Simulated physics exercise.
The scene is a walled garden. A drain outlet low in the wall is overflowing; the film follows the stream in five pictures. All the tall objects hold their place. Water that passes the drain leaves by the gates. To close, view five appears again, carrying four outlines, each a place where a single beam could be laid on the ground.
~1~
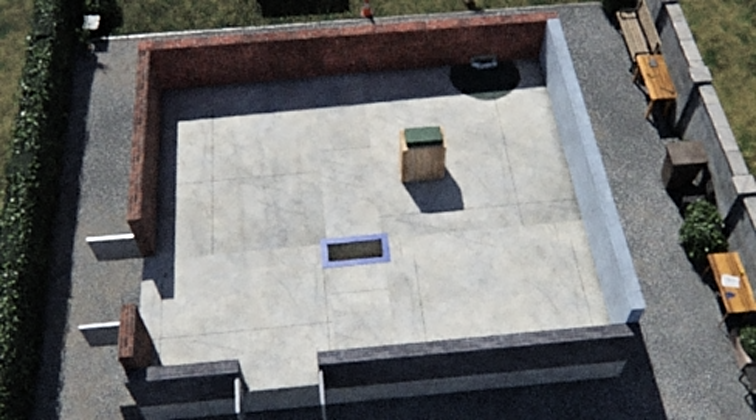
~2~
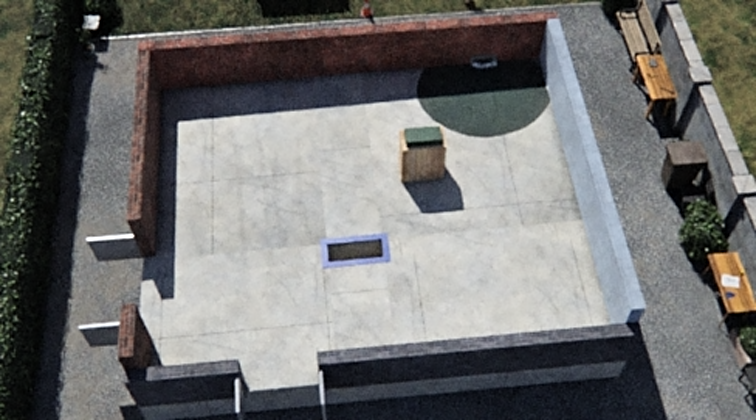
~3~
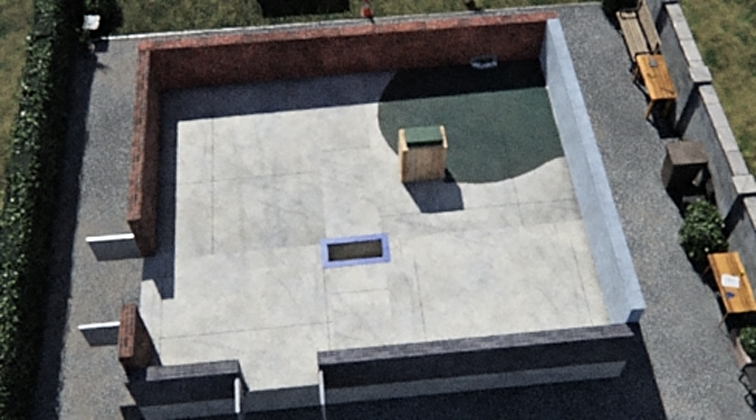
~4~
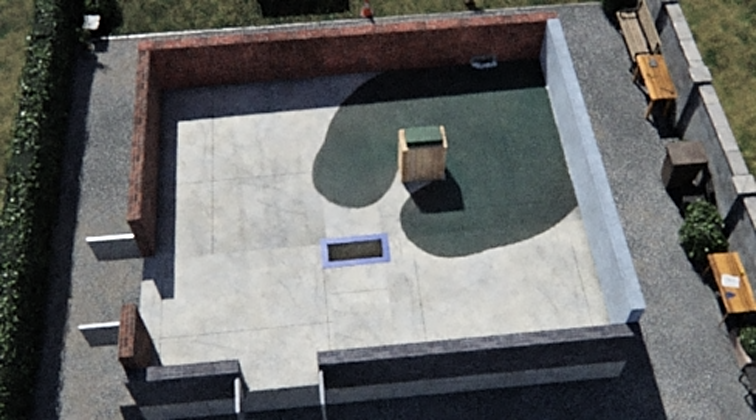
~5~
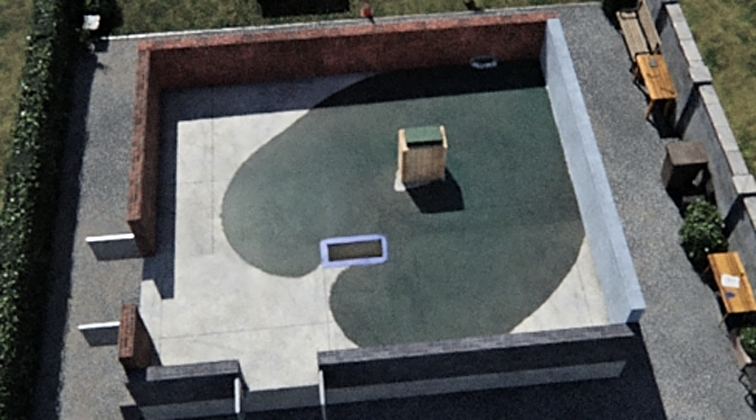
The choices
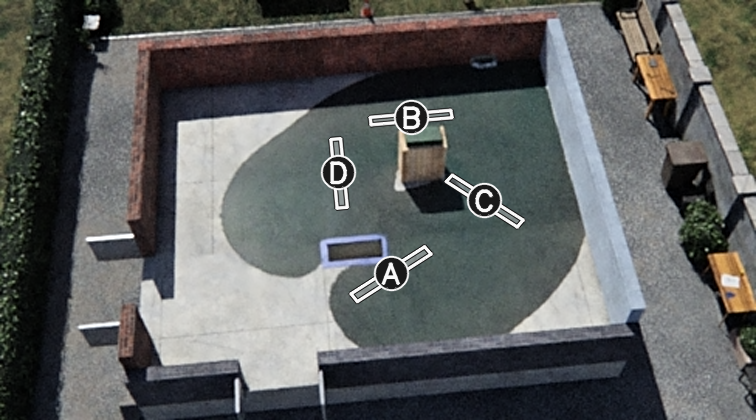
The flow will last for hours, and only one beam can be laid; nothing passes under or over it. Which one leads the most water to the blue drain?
Choose D.
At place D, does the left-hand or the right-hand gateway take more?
The left one.
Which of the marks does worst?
The answer is C.
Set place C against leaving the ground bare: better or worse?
It is worse.
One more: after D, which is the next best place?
The answer is A.
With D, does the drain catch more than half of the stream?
No, it does not.
On the marked copy, A from (354, 297) to (427, 250); B from (370, 121) to (451, 113); C from (449, 178) to (520, 223); D from (342, 207) to (335, 139).
With A, about 18 % of the stream goes into the blue drain, about 81 % out by the gates.
With B, about 11 % of the stream goes into the blue drain, about 89 % out by the gates.
With C, about 7 % of the stream goes into the blue drain, about 92 % out by the gates.
With D, about 34 % of the stream goes into the blue drain, about 66 % out by the gates.
